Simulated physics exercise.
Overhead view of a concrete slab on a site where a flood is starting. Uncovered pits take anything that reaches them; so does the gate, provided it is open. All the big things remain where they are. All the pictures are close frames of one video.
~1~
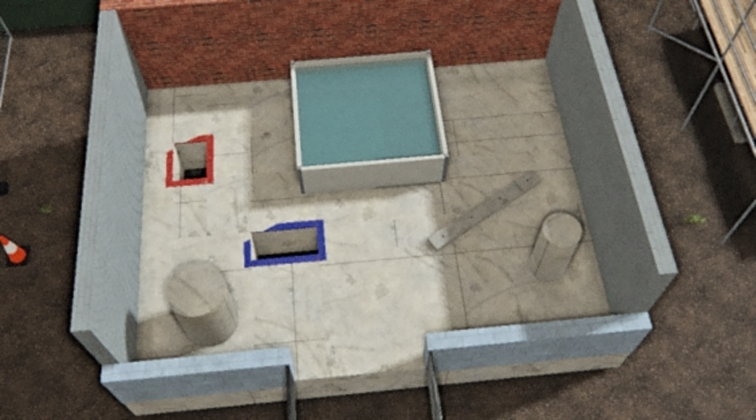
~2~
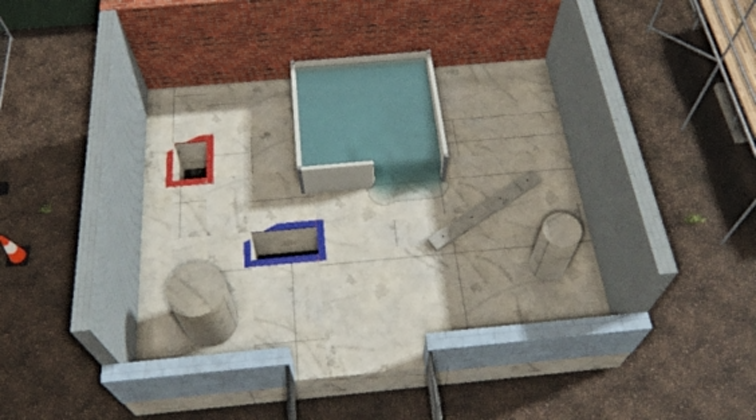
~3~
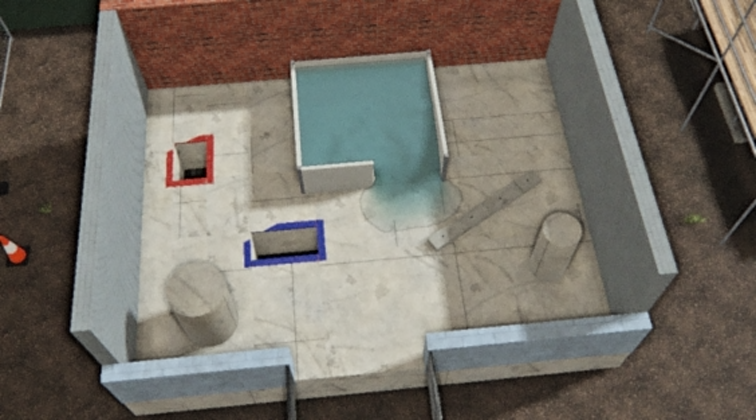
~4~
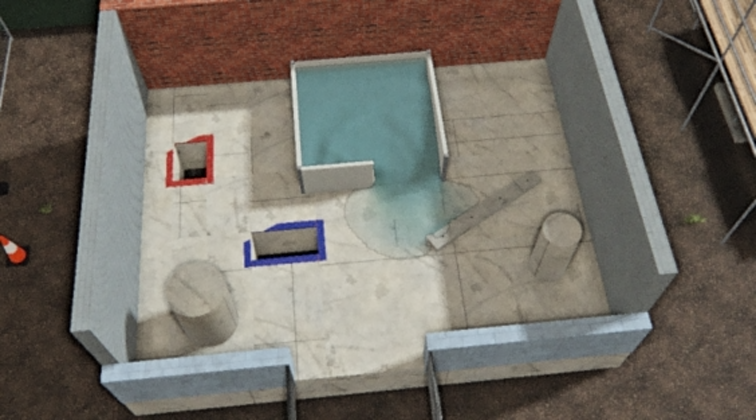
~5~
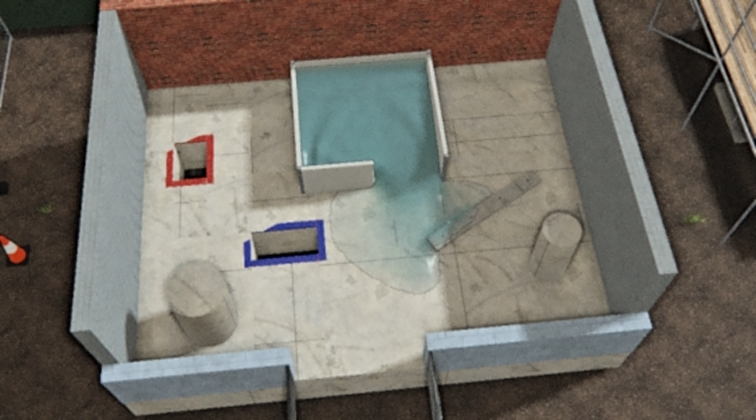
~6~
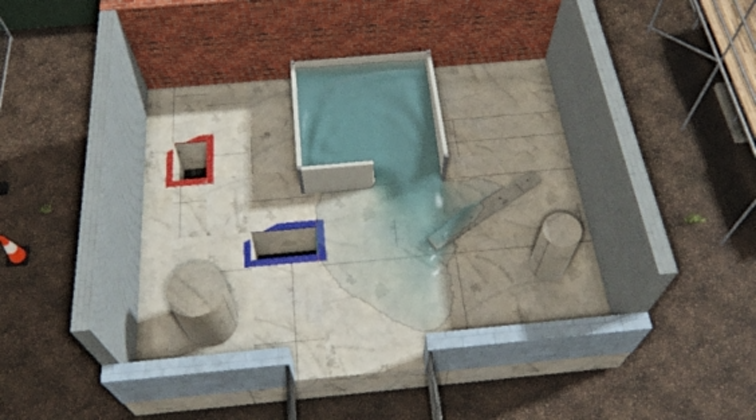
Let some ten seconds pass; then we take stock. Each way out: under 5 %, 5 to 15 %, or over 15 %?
In the end I'd say the gate drains a lot - upwards of fifteen per cent; I'd say the blue pit drains very little - not reaching five per cent; I'd say the red pit drains very little - not reaching five per cent.
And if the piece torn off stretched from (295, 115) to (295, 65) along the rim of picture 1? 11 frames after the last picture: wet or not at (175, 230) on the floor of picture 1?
Check at the given point: Inundated.
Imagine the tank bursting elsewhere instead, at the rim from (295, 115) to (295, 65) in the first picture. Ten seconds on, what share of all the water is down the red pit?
Share to the red pit: 45 in a hundred.
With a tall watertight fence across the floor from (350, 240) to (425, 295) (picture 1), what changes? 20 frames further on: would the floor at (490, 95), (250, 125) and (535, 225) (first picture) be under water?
Running through them in order, the first comes out free from flooding, the second free from flooding and the last taken by the flood.
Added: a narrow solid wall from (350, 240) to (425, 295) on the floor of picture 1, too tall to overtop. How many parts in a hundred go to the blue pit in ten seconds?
Blue: 6 %.
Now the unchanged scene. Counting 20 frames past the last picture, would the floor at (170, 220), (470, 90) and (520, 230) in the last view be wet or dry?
Points in order - 1: Unwetted; 2: Unwetted; 3: Inundated.
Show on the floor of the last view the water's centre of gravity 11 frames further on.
At roughly (400, 184).
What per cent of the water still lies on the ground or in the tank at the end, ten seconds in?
I'd put it at about 60 per cent.
A moment on, water covers 30 % of the floor; the gate 1 %, the blue pit 0 %, the red pit 0 %.
Next, water covers 40 % of the floor; the gate 7 %, the blue pit 0 %, the red pit 0 %.
Then, water covers 45 % of the floor; the gate 17 %, the blue pit 0 %, the red pit 0 %.
Later, water covers 60 % of the floor; the gate 29 %, the blue pit 0 %, the red pit 0 %.
In the end, water covers 75 % of the floor; the gate 39 %, the blue pit 1 %, the red pit 0 %.
